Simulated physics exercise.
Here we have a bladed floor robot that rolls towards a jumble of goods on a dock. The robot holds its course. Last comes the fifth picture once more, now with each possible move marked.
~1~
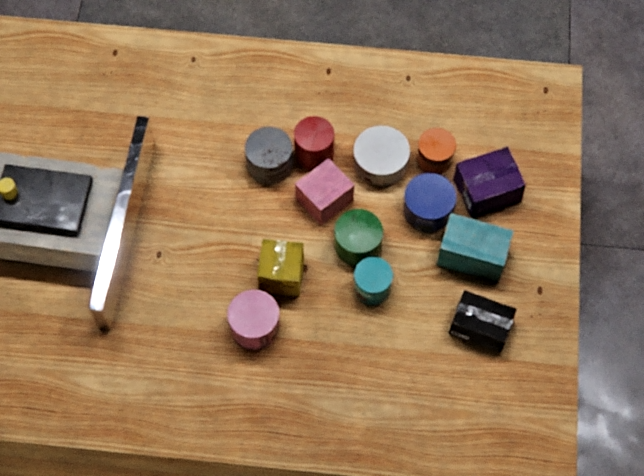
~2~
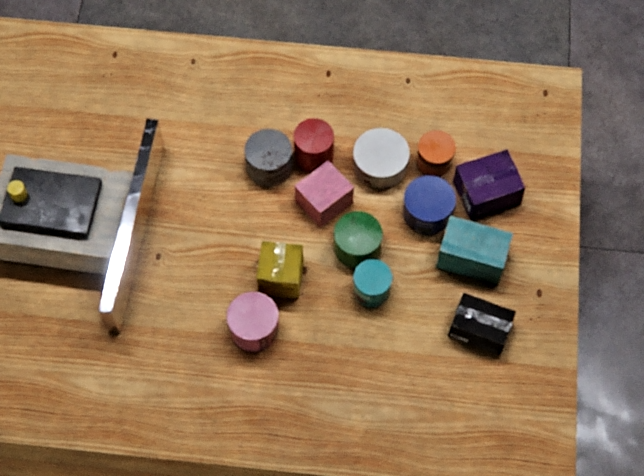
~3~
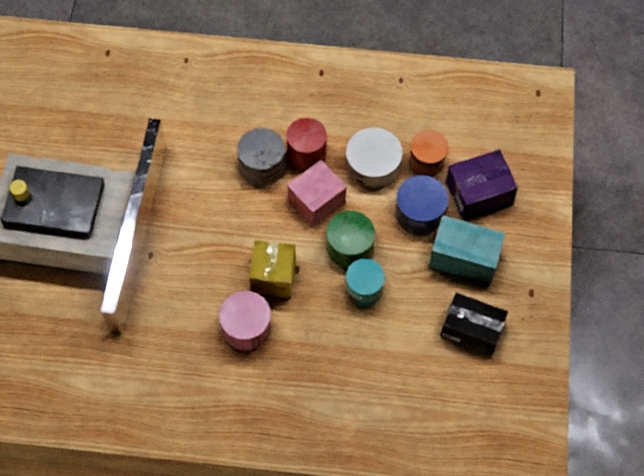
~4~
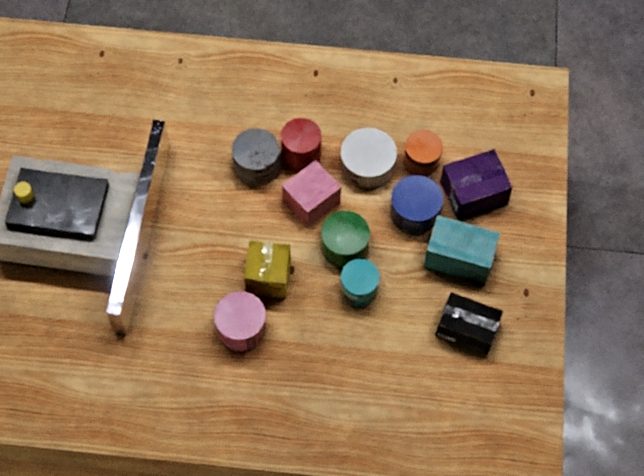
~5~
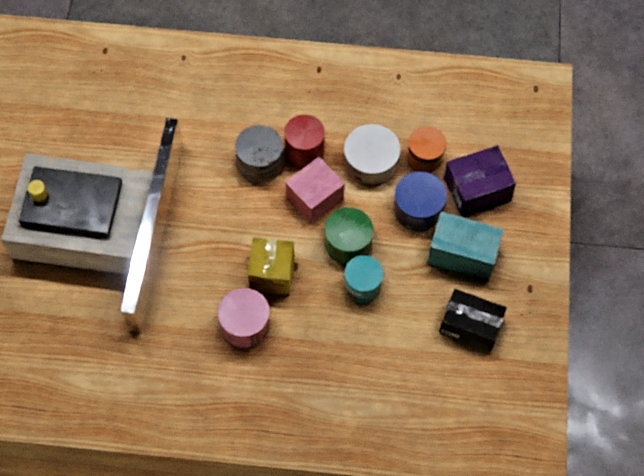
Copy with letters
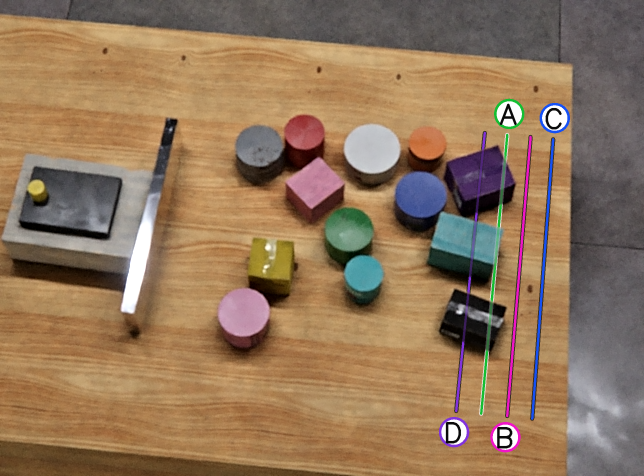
In the video, a bladed floor robot at the left edges slowly rightward across a wooden surface toward a jumble of colourful round pails and boxes, which stay in their places, while the view shifts slightly.
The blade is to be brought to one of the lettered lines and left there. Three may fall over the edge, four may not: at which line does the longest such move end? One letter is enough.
It can go as far as A.
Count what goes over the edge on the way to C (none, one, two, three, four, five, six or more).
In all, six or more.
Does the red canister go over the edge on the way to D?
No.
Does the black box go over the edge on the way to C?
Yes.
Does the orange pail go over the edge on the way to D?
No.
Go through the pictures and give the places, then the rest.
In the first picture, turquoise pail (373, 282); green canister (358, 238); black box (482, 321).
In the second picture, robot (57, 202); blue pail (429, 205).
In the third picture, robot (60, 201); yellow box (272, 269).
In the fourth picture, robot (65, 203); purple parcel (476, 184).
In the fifth picture, robot (78, 201); white pail (371, 156); pink pail (244, 319); turquoise crate (465, 247).
On the marked copy, A at (495, 267); B at (520, 269); C at (543, 271); D at (471, 264).
Following A. Soon after the start, robot (200, 213); red canister (345, 130); orange pail (432, 152).
Later, robot (325, 224); purple parcel (509, 175); black box (495, 328).
In the end, robot (422, 233); turquoise crate over the edge; blue pail over the edge; two fallen.
As for the rest, B drops five; C drops six; D is within the limit but short.
